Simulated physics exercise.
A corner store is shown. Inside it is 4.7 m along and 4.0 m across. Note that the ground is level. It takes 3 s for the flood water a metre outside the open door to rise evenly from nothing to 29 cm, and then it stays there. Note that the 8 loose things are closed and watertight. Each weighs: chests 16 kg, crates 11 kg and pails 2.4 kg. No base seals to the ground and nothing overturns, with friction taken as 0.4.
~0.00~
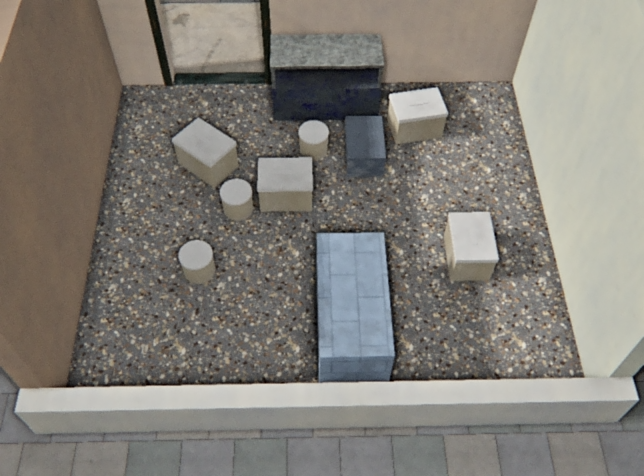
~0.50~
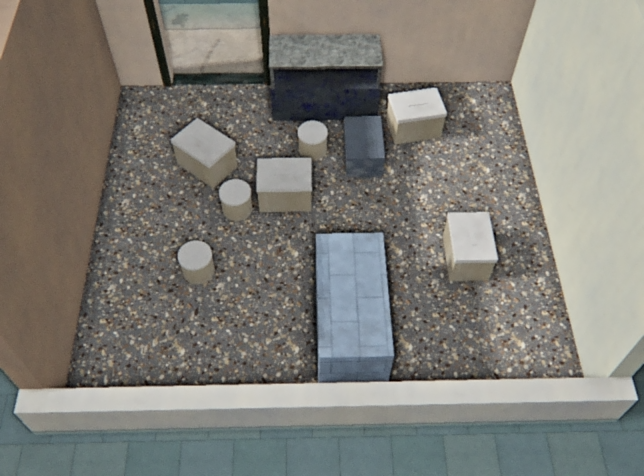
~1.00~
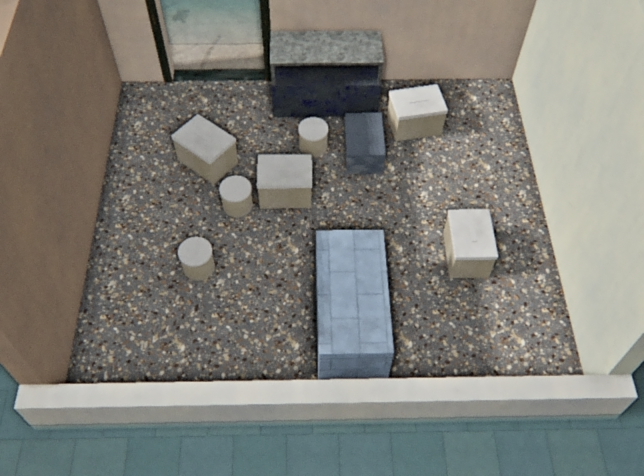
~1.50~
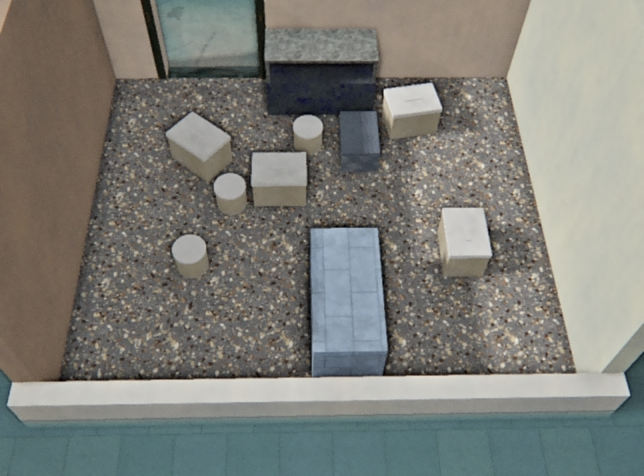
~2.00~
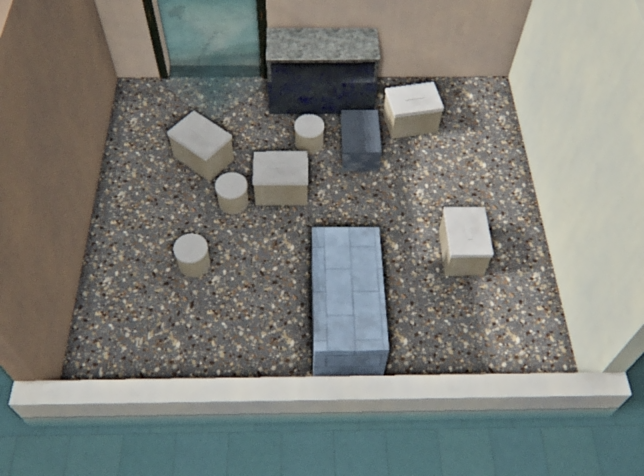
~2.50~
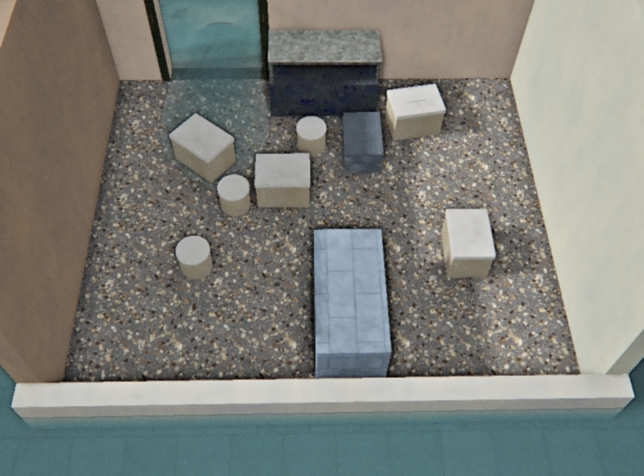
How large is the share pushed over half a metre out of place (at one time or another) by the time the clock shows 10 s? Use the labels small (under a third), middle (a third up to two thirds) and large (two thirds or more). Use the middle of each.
Middle.
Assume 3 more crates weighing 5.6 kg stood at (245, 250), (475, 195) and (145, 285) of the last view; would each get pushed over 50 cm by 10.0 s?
Above the limit, then above the limit, then above the limit.
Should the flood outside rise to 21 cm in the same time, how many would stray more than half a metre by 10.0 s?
Count under that change: 4.
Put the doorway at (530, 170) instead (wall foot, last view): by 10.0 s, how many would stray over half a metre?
Count: 8.
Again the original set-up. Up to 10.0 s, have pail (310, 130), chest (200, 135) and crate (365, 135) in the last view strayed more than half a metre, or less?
In turn: Short of it, over, under.
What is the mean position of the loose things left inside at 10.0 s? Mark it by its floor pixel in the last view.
They're centred close to (380, 204).
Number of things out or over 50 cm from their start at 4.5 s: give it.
My count gives 4.
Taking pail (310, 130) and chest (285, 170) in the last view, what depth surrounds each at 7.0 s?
Depths: Near 3 cm, then near 8 cm.
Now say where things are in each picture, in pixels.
A chest at (204, 140), on the bottom; a chest at (285, 173) rests on the ground; 0.0 m2 under water; 0 of 8 have shifted, in the first frame.
A chest at (203, 141) rests on the ground; a chest at (284, 173), on the bottom; water covers 0.0 m2; 0 of 8 have shifted, in the second frame.
A chest at (203, 137) rests on the ground; a chest at (285, 170), on the bottom; 0.0 m2 under water; 0 of 8 have shifted, in the third frame.
A chest at (198, 135) rests on the ground; a chest at (279, 168) rests on the ground; water covers 0.0 m2; 0 of 8 have shifted, in the fourth frame.
A chest at (199, 134) rests on the ground; a chest at (281, 167), on the bottom; 0.5 m2 under water; 0 of 8 have shifted, in the fifth frame.
A chest at (201, 136), on the bottom; a chest at (283, 169), on the bottom; water covers 1.3 m2; 0 of 8 have shifted, in the sixth frame.
After 3.5 s 1 of 8 are over 50 cm from their spots; 0 afloat.
After 4.5 s 4 of 8 are over 50 cm from their spots; 2 afloat.
After 7.0 s 4 of 8 are over 50 cm from their spots; 3 afloat.
After 10.0 s 4 of 8 are over 50 cm from their spots, and 4 have been at some point; 5 afloat.
